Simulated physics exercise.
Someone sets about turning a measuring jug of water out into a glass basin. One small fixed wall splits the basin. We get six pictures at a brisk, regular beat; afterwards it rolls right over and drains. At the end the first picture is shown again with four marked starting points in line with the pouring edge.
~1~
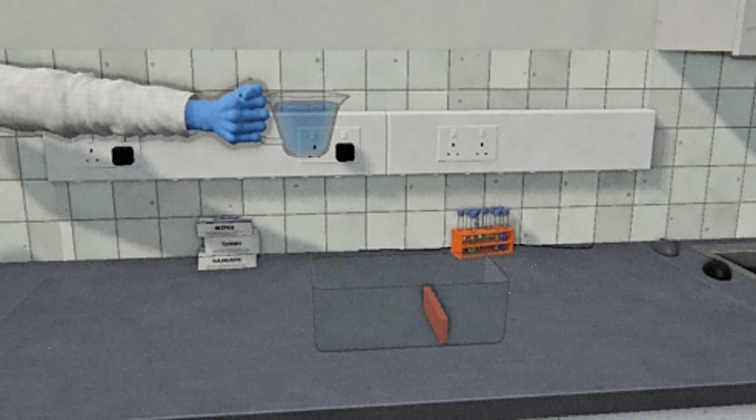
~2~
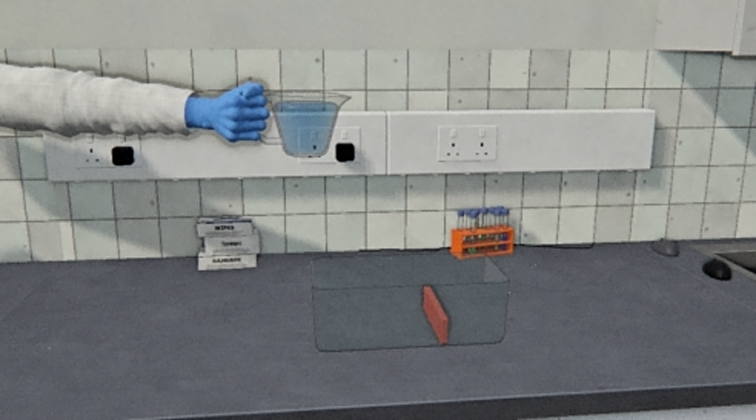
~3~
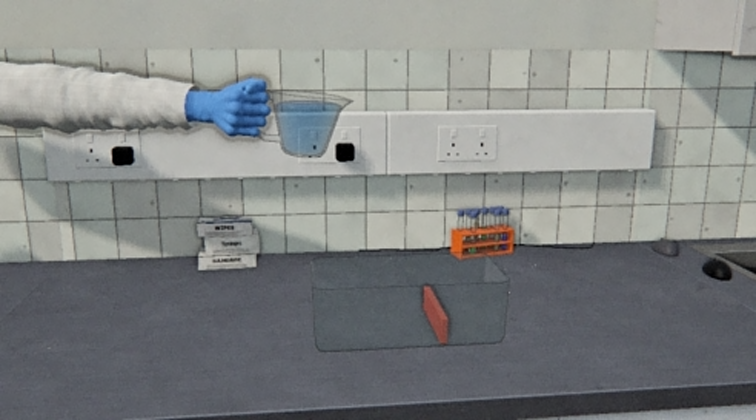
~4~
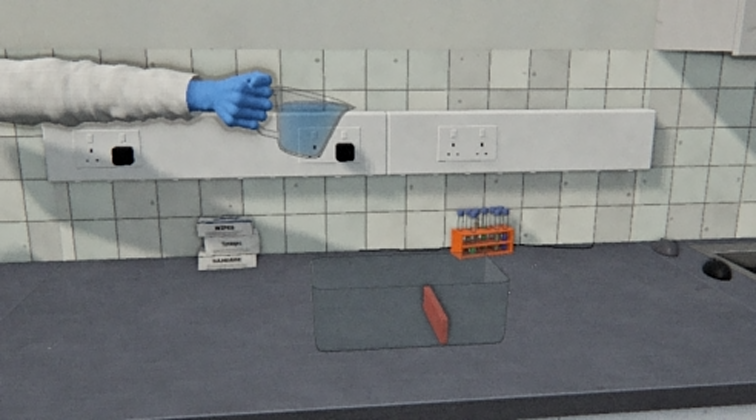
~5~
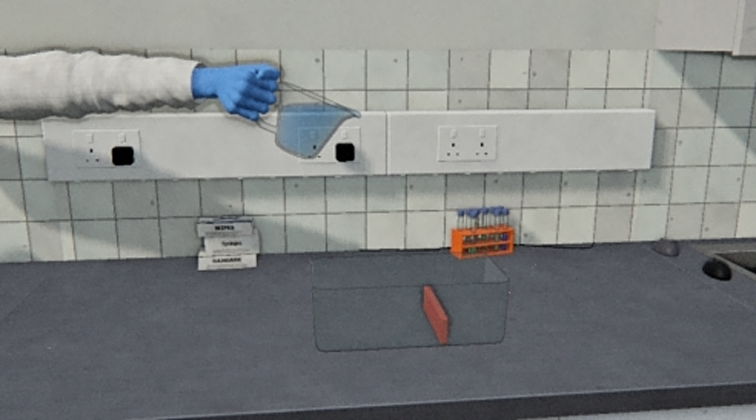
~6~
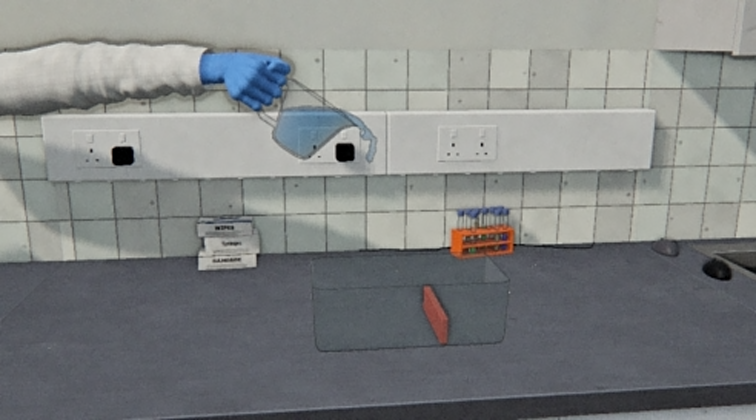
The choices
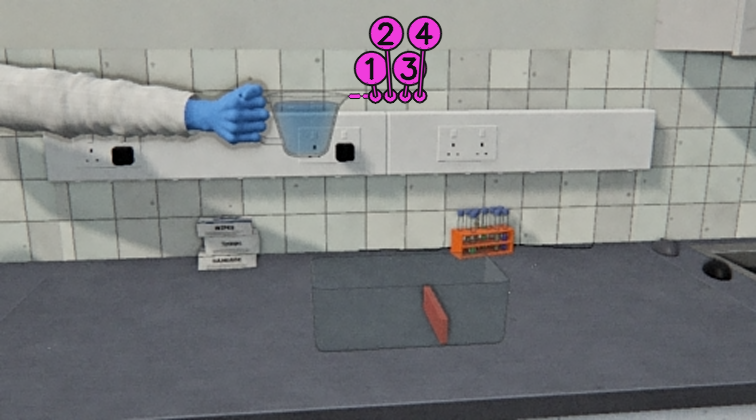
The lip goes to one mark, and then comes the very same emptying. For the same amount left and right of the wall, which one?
2 works best here.
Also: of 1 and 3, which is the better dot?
Dot 3.
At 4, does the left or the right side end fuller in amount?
More ends on the right.
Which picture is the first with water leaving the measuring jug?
Picture 5.
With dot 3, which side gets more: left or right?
The right one.
On the marked copy, 1 at (375, 96); 2 at (390, 96); 3 at (405, 95); 4 at (419, 95).
If 1 is chosen, about 81 % ends left of the wall and 13 % right of it; 6 % is lost outside.
If 2 is chosen, about 50 % ends left of the wall and 47 % right of it; 3 % is lost outside.
If 3 is chosen, about 23 % ends left of the wall and 73 % right of it; 4 % is lost outside.
If 4 is chosen, about 18 % ends left of the wall and 76 % right of it; 6 % is lost outside.
